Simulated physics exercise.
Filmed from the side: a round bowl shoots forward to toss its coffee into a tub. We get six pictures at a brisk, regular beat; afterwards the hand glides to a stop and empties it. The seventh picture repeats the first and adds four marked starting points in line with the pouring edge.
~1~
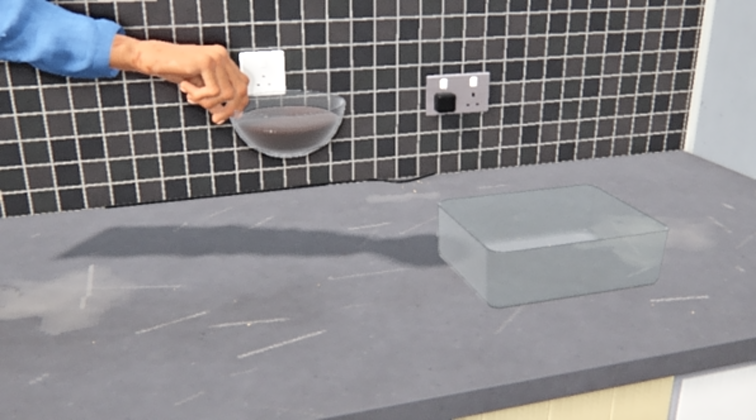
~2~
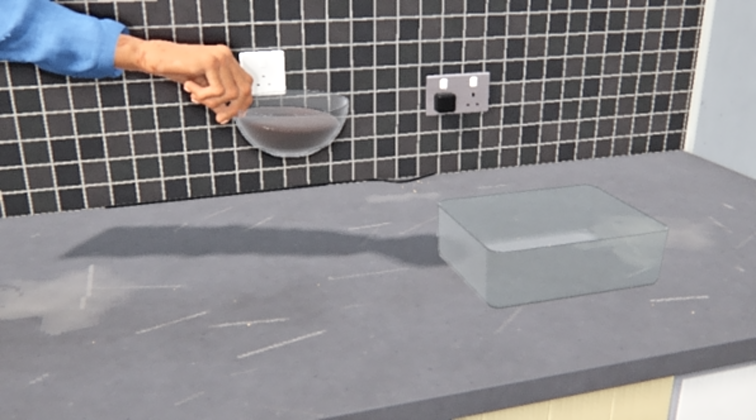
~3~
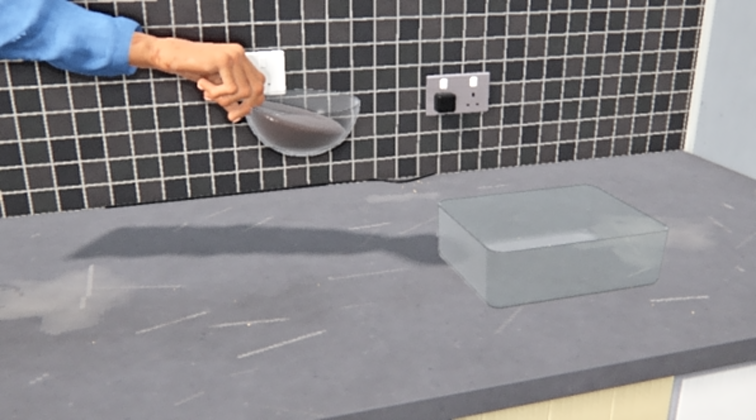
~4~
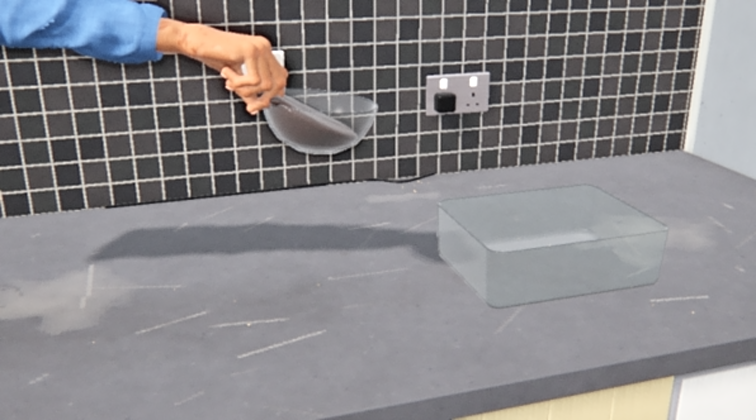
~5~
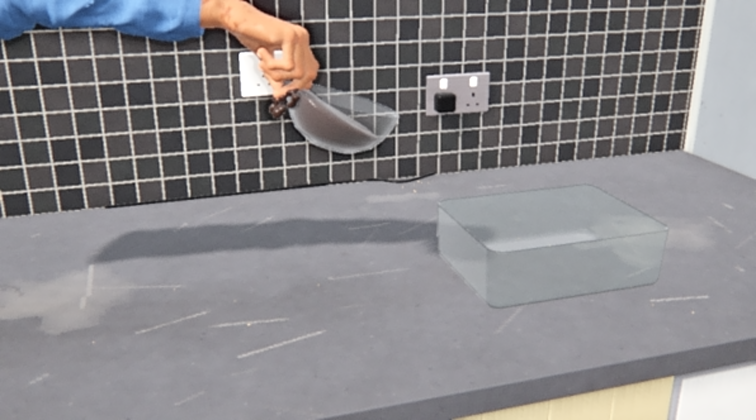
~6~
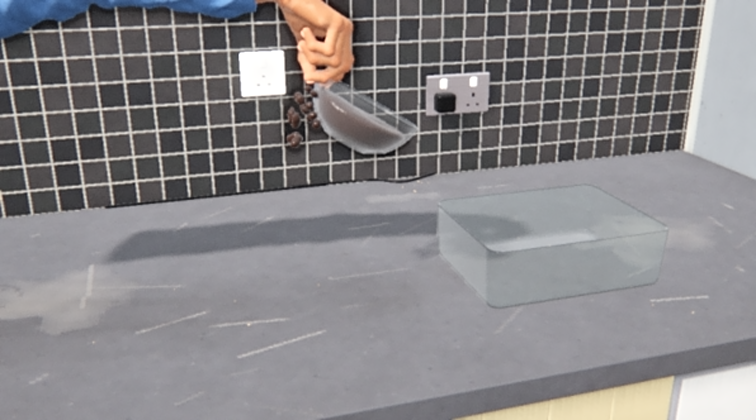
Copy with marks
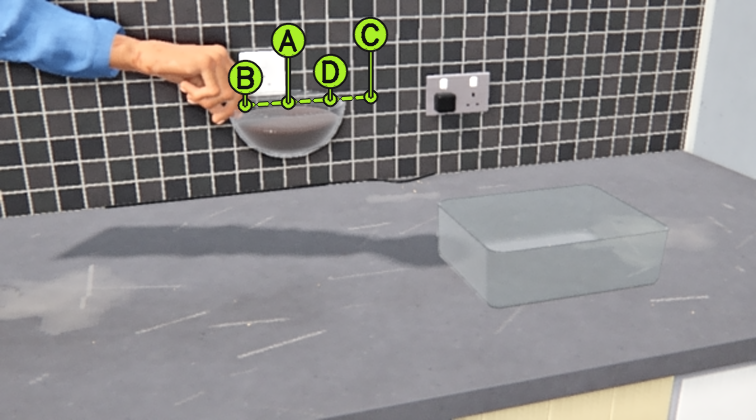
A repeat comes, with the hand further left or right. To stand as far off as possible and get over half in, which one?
That is place A.
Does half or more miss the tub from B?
Yes, it does.
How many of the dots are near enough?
Three of them.
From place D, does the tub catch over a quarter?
Yes, clearly.
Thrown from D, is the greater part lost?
No, not at all.
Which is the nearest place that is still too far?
It is B.
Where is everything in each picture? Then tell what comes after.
Upright, lip at (341, 98); tub from (485, 307) to (656, 281); nothing has left yet.
Upright, lip at (344, 98); nothing has left yet.
Upright, lip at (355, 98); nothing has left yet.
Tipped about 6°, lip at (373, 102); coffee is over the rim, down to (259, 101).
Tipped about 17°, lip at (394, 111); coffee is over the rim, down to (275, 114).
Tipped about 31°, lip at (412, 124); coffee is over the rim, down to (292, 143).
On the marked copy, A at (288, 102); B at (245, 105); C at (370, 96); D at (330, 99).
With A, about 64 % lands in the tub, 23 % falls short and 12 % goes beside or beyond.
With B, about 23 % lands in the tub, 70 % falls short and 7 % goes beside or beyond.
With C, about 73 % lands in the tub, 7 % falls short and 19 % goes beside or beyond.
With D, about 76 % lands in the tub, 9 % falls short and 16 % goes beside or beyond.
